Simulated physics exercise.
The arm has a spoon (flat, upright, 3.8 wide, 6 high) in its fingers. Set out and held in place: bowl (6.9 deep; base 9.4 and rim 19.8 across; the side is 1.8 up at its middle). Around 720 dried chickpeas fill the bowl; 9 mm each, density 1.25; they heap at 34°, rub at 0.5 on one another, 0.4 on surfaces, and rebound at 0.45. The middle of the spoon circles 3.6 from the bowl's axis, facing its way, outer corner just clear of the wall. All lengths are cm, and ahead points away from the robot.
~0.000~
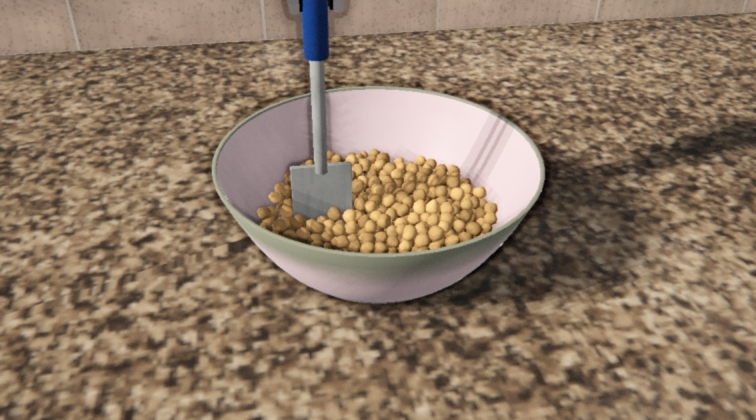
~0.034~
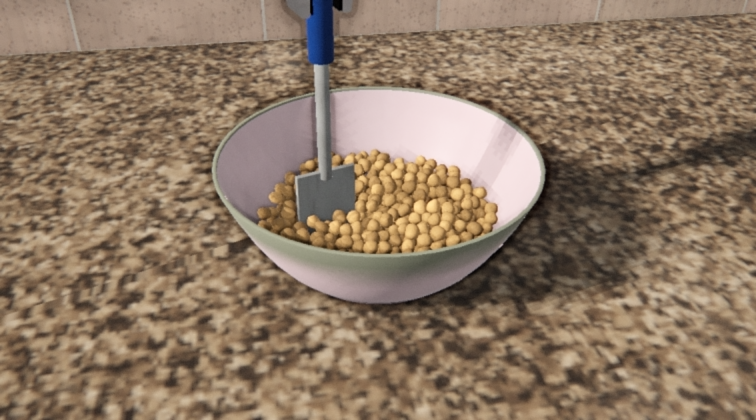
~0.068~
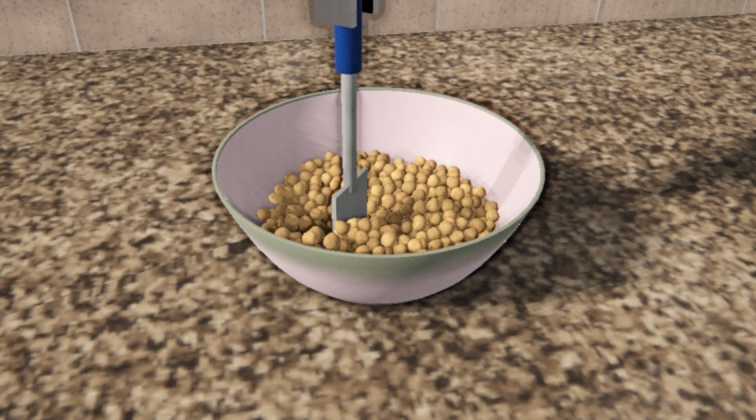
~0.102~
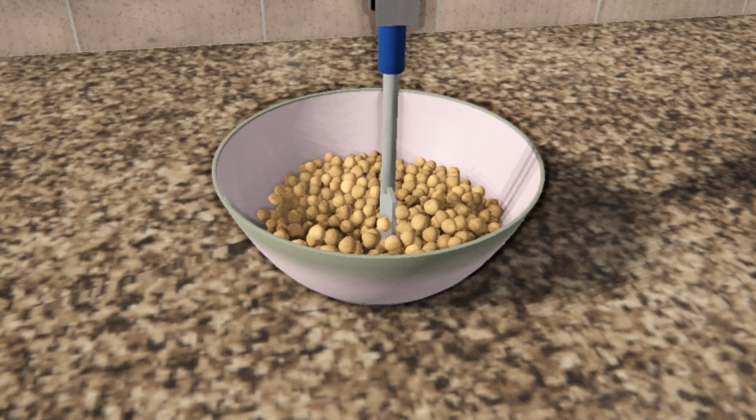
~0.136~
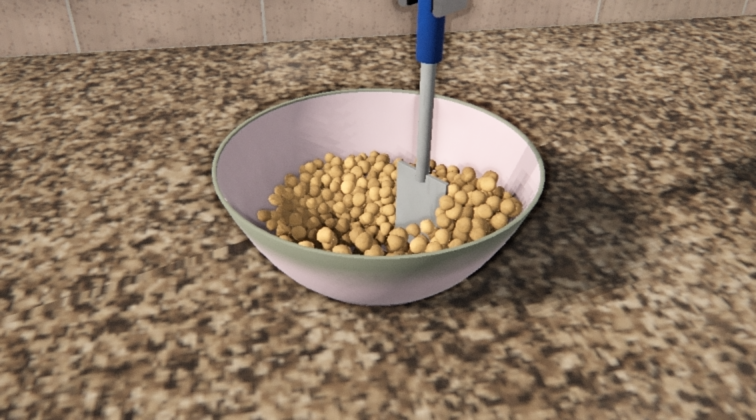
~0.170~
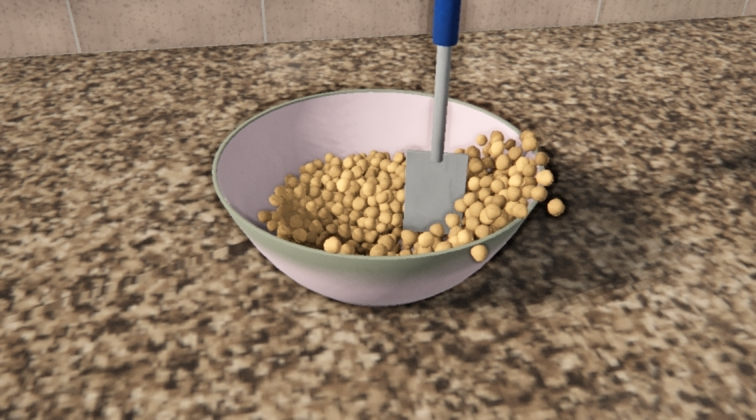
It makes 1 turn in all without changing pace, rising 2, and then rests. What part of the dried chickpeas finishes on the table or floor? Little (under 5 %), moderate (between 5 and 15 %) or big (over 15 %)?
A moderate share, between 5 and 15 %, ends on the table or floor.
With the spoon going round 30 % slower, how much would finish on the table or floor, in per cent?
In that case some 0 per cent.
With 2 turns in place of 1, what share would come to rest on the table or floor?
In that case some 10 per cent.
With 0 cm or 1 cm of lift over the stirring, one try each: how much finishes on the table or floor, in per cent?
Some 15 and 10 per cent.
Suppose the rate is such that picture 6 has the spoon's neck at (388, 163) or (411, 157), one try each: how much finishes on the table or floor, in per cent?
About 0 and 0 per cent.
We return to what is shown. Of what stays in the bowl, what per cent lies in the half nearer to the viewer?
Roughly 50 per cent.
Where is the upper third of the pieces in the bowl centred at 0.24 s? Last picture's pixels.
Around (442, 148).
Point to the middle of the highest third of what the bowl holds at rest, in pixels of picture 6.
At about (347, 197).
By 0.24 s, 232° round, highest piece 10 above the table; 693 in the bowl, 29 in flight or on the tool.
By 0.30 s, 303° round, highest piece 10 above the table; 669 in the bowl, 12 on the table or floor, 41 in flight or on the tool.
By 0.53 s, 0° round, highest piece 5 above the table; 651 in the bowl, 71 on the table or floor.
By 1.23 s, 0° round, highest piece 5 above the table; 651 in the bowl, 71 on the table or floor.
Final count, 651 in the bowl, 71 on the table or floor. That is 10 % on the table or floor.
